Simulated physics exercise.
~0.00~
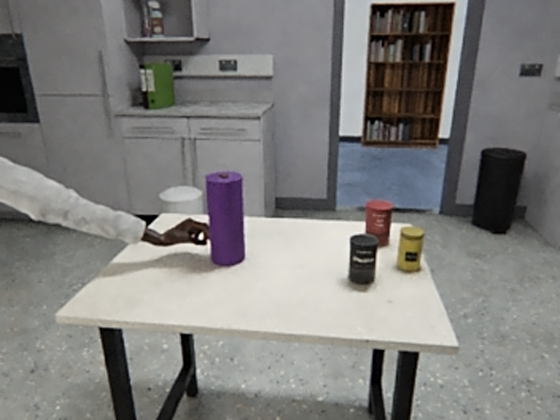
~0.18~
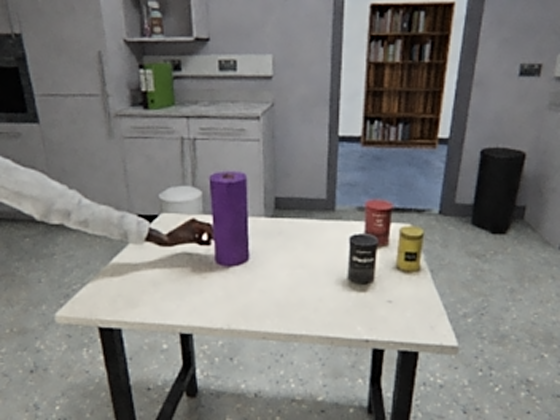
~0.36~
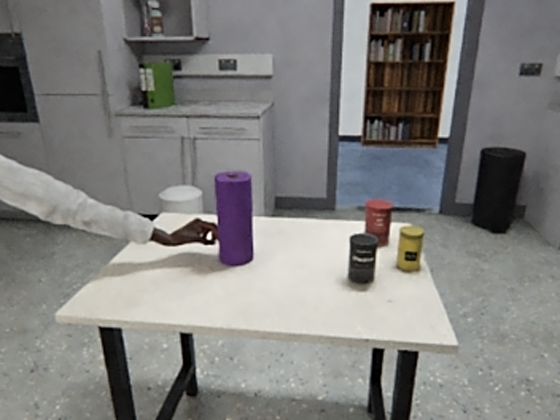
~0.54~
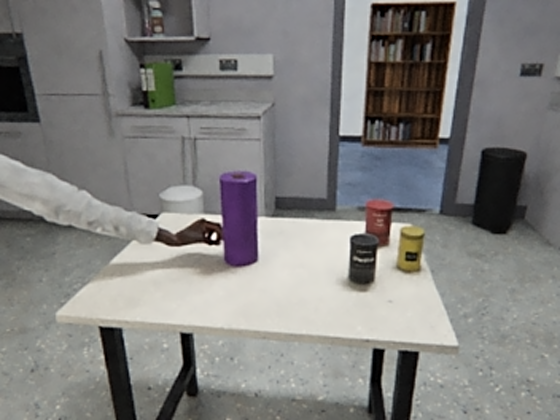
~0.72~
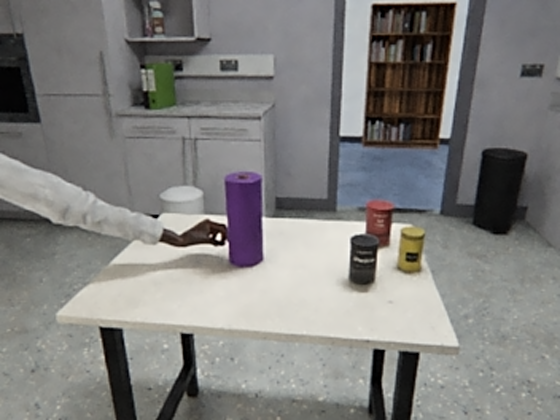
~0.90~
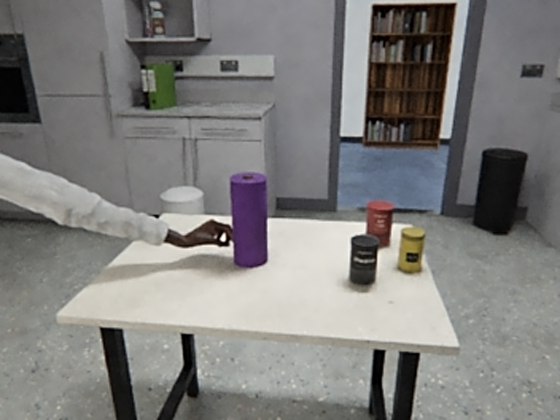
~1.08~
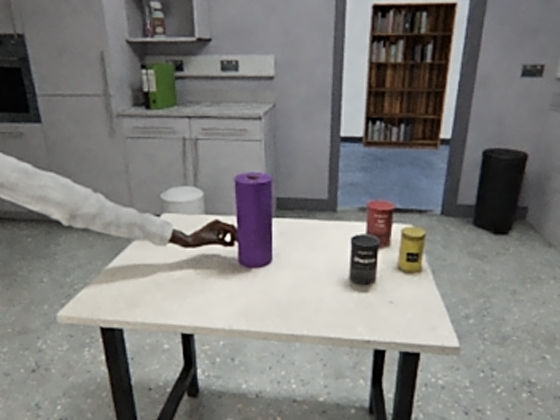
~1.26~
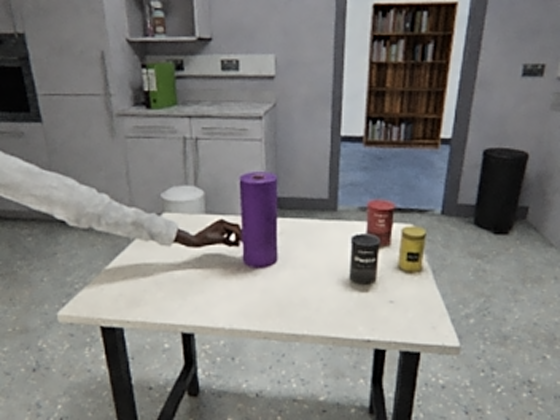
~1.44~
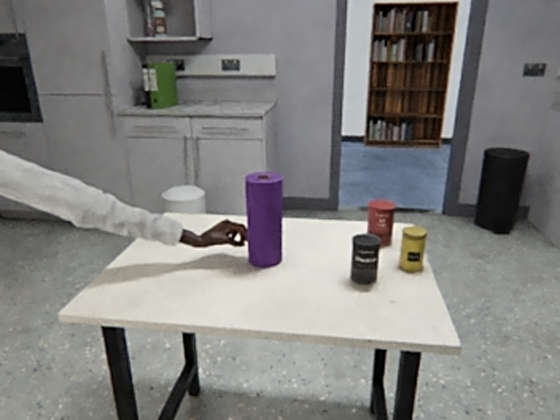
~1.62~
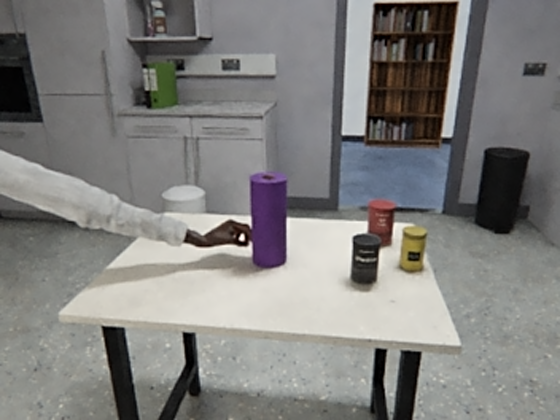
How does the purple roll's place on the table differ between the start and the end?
At the end the purple roll stands a little farther to the right than at the start, closer to the black tin.
